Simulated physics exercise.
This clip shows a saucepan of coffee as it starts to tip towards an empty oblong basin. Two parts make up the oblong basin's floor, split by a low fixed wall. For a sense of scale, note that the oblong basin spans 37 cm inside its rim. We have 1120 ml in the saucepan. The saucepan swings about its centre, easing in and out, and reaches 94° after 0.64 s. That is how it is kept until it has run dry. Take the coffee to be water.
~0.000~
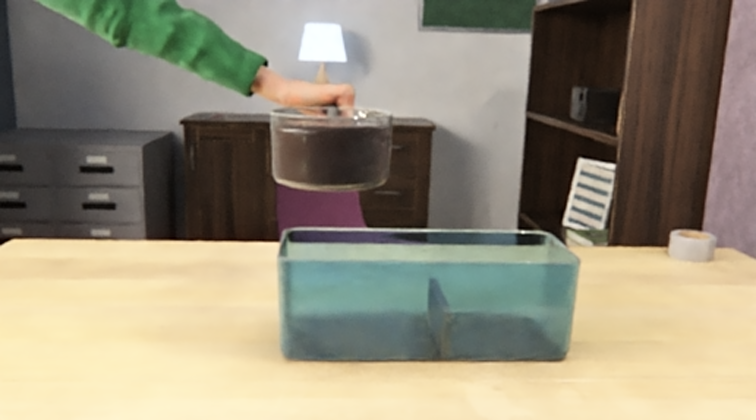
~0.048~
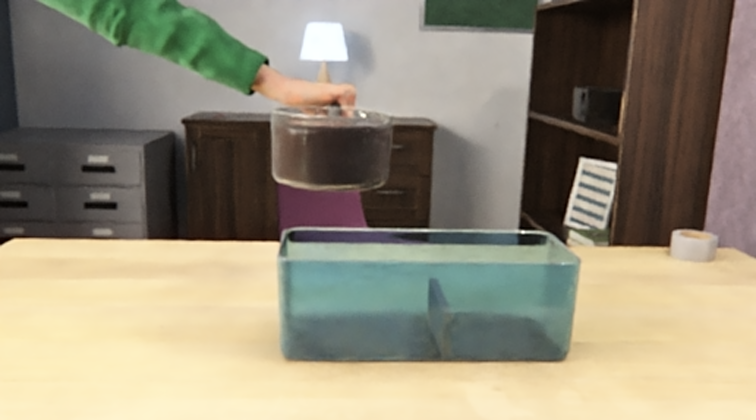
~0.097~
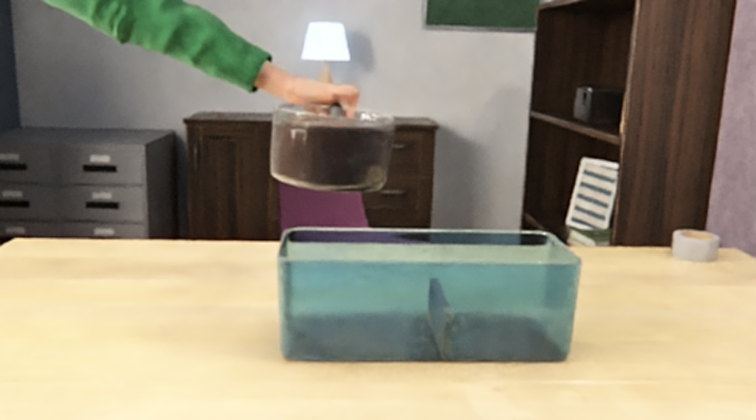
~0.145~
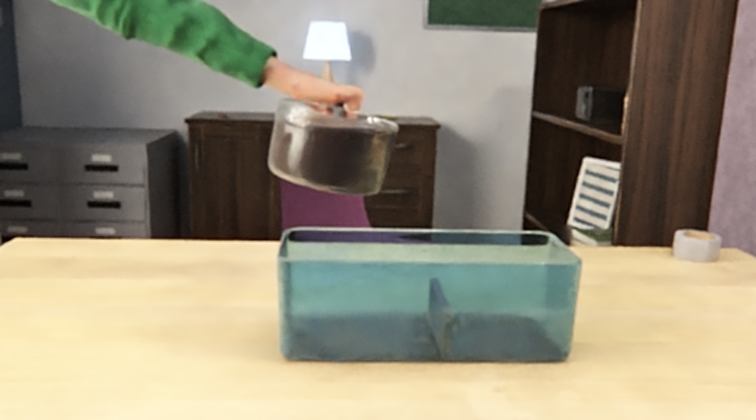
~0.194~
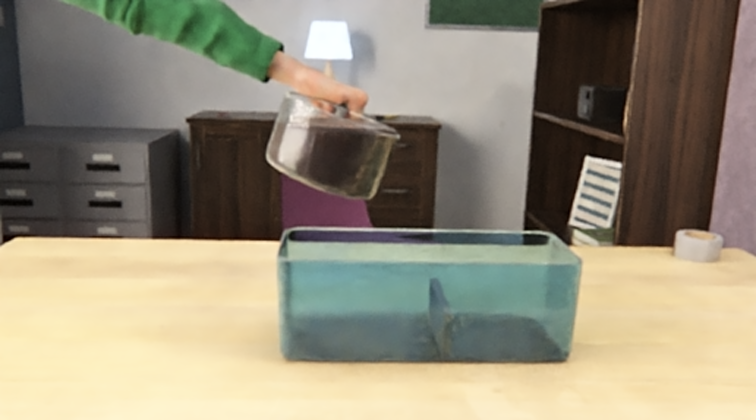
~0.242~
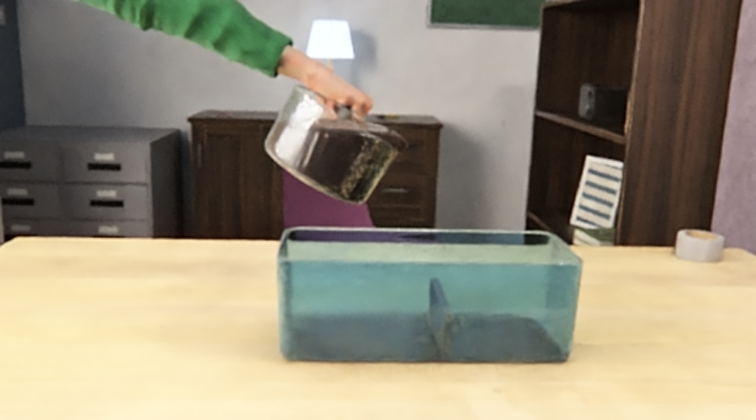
At first, a hand in a green sleeve holds a clear saucepan of dark coffee nearly level above an oblong, bluish glass basin with a low dividing wall, on a pale table. The saucepan then tilts slowly to the right, its right rim dipping, and leans more steeply while the basin stays still.
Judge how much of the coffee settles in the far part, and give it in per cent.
Some 41 per cent settles in the far part.
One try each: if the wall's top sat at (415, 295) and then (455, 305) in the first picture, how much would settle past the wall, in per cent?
Roughly 80 per cent, then 15 per cent.
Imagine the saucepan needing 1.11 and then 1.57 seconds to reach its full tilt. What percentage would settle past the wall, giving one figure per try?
Around 55 per cent first, around 55 per cent next.
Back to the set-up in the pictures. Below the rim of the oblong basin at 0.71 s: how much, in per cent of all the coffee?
Around 80 per cent of the whole.
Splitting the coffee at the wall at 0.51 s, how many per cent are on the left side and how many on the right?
I'd say some 8 on the left and some 16 on the right.
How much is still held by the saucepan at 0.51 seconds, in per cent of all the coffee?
Roughly 42 per cent.
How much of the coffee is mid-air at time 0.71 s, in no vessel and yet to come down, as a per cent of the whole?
Around 7 percent of the liquid.
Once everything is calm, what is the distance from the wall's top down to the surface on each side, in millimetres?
Roughly 36 mm on the left side and roughly 38 mm on the right.
Then, 0.51 s in, the tilt is 85° and 42 per cent is still to pour, 8 is left of the wall and 15 right of it.
Then, 0.71 s in, the tilt is 94° and 13 per cent is still to pour, 39 is left of the wall and 41 right of it.
Then, 0.92 s in, the tilt is 94° and 4 per cent is still to pour, 50 is left of the wall and 40 right of it.
Then, 1.14 s in, the tilt is 94° and 1 per cent is still to pour, 57 is left of the wall and 41 right of it.
Finally, 58 per cent lies left of the wall, 41 right of it and 1 outside.
